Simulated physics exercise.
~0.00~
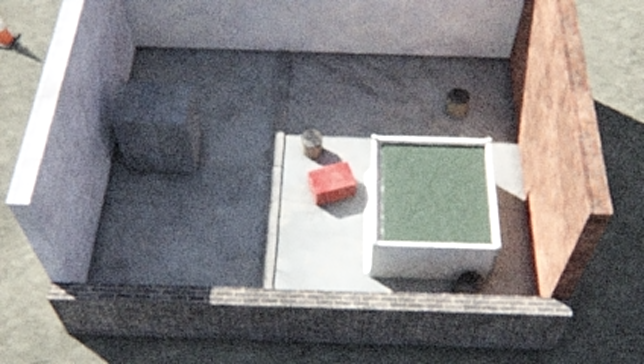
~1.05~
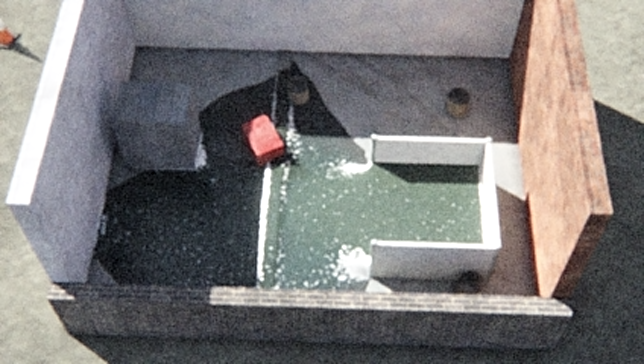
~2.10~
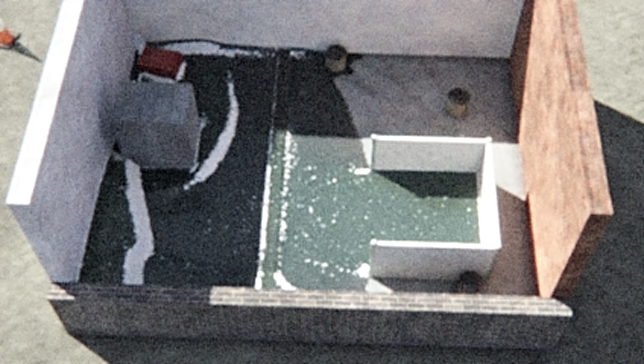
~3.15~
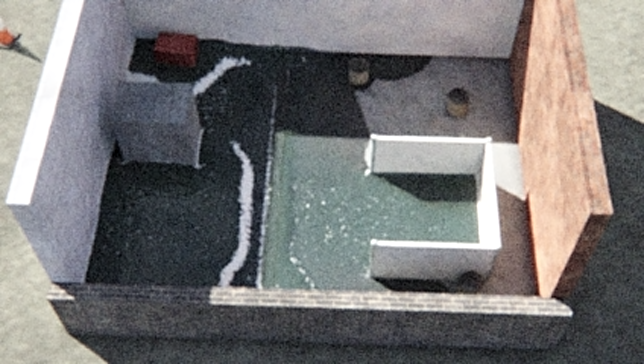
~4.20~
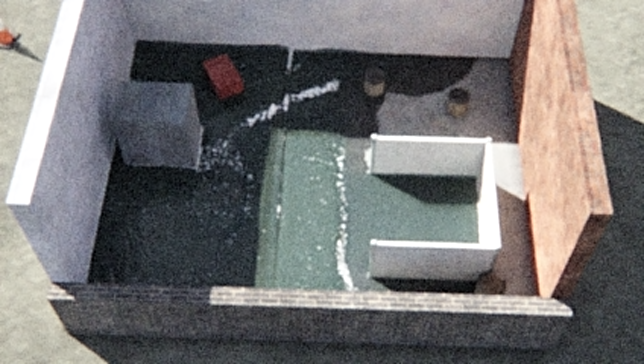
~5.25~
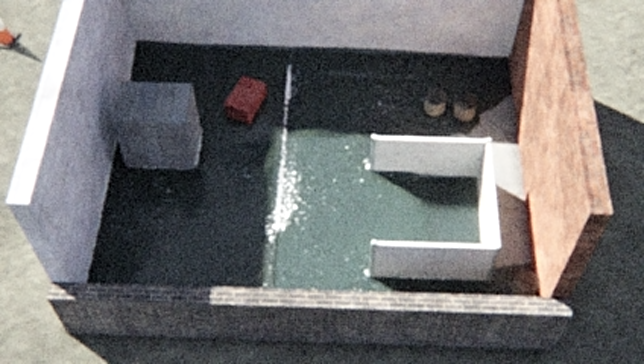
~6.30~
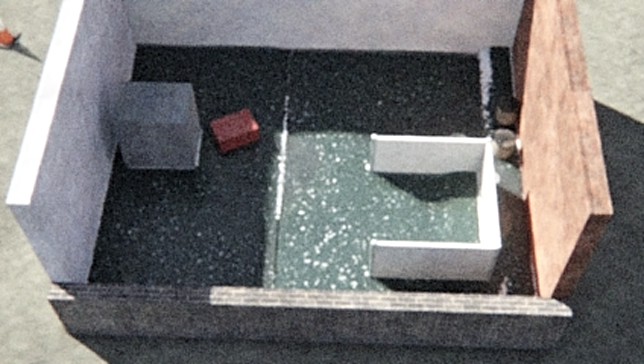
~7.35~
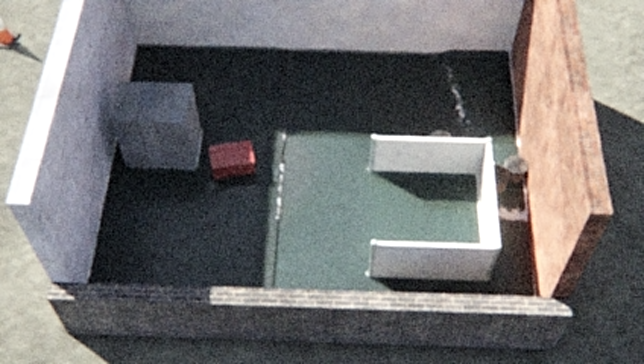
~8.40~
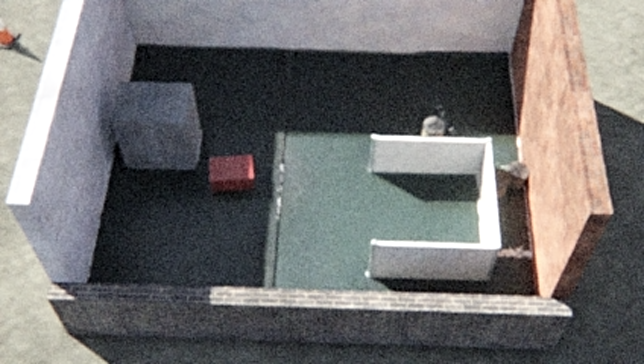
Walled concrete yard, a tank wall bursting and water flooding out, carrying a red crate left over a kerb to end afloat.
